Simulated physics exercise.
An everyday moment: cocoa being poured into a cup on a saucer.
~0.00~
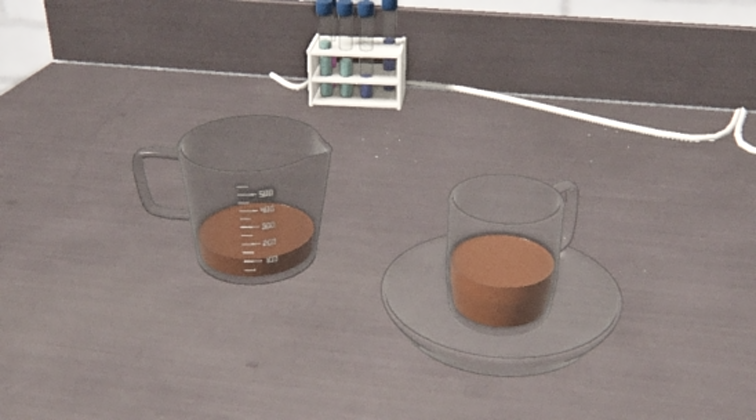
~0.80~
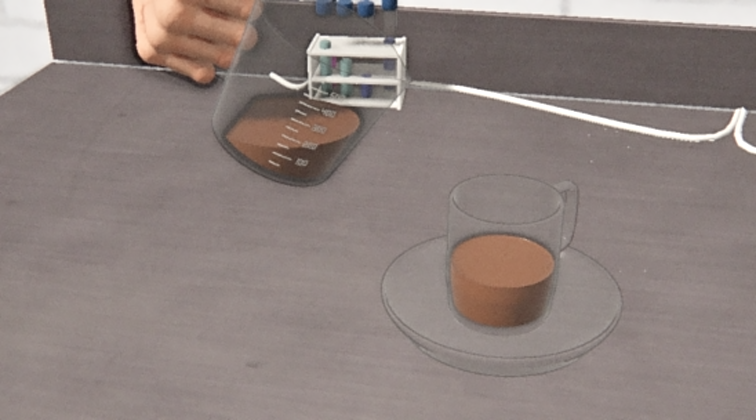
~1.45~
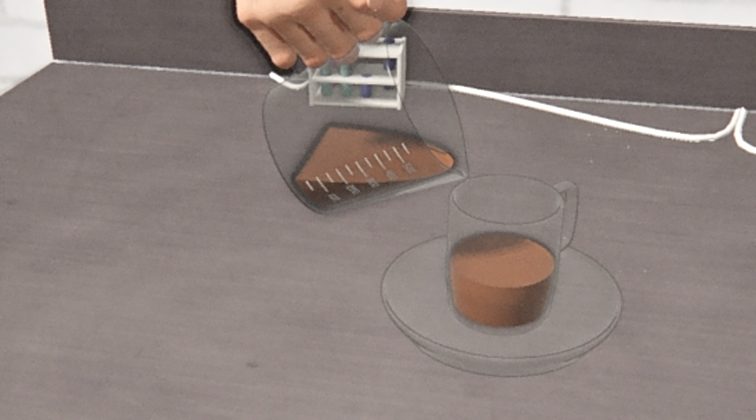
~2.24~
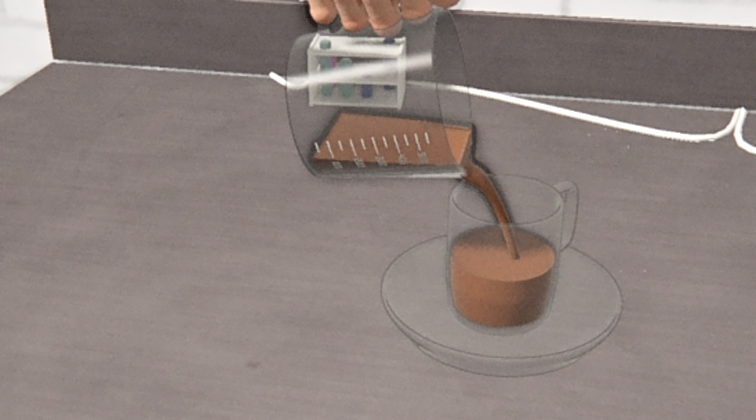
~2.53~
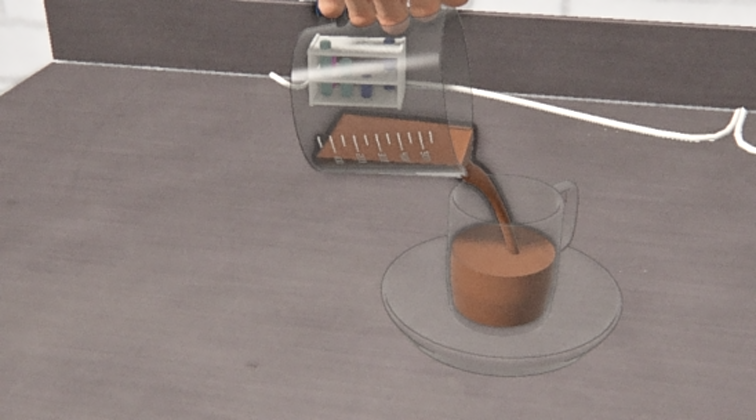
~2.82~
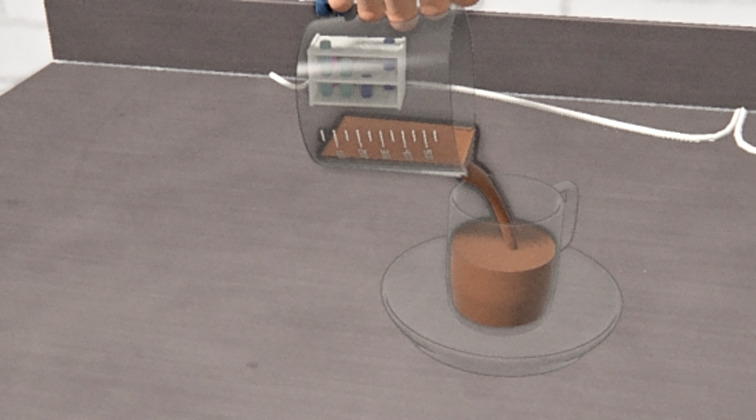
Brown cocoa in a clear measuring jug being lifted by a hand, carried right, tilted and poured into a glass cup on a saucer.
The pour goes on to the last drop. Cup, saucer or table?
It stays in the cup.
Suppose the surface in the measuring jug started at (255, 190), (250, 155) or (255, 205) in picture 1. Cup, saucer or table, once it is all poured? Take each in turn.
In that order: Reaches the saucer, past the saucer, reaches the saucer.
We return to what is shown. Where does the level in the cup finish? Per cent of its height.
Roughly 65 per cent.
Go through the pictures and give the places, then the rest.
The first frame shows both stand on the top; measuring jug (253, 195) nearly empty; cup (503, 250) about a third full; saucer (487, 365) dry.
The second frame shows the hand lifts the measuring jug; measuring jug (303, 85) tipped 30° with all of its load; cup about a third full, surface at (502, 262).
In the third frame, the measuring jug is brought over; measuring jug (368, 121) tipped 60° with all of its load; cup (503, 250) about a third full.
In the fourth frame, a stream runs into the cup; measuring jug (387, 98) tipped 75° with about three quarters of its load; cup about half full, surface at (503, 255).
In the fifth frame, a stream runs into the cup; measuring jug (390, 93) tipped 80° with about two thirds of its load; cup (503, 250) about half full.
In the sixth frame, a stream runs into the cup; measuring jug (395, 91) tipped 85° with about half of its load; cup about half full, surface at (503, 247); saucer (487, 365) dry.
After 3.3 s, the cup is about two thirds full; the saucer is dry.
After 4.9 s, the cup is about two thirds full; the saucer is dry.
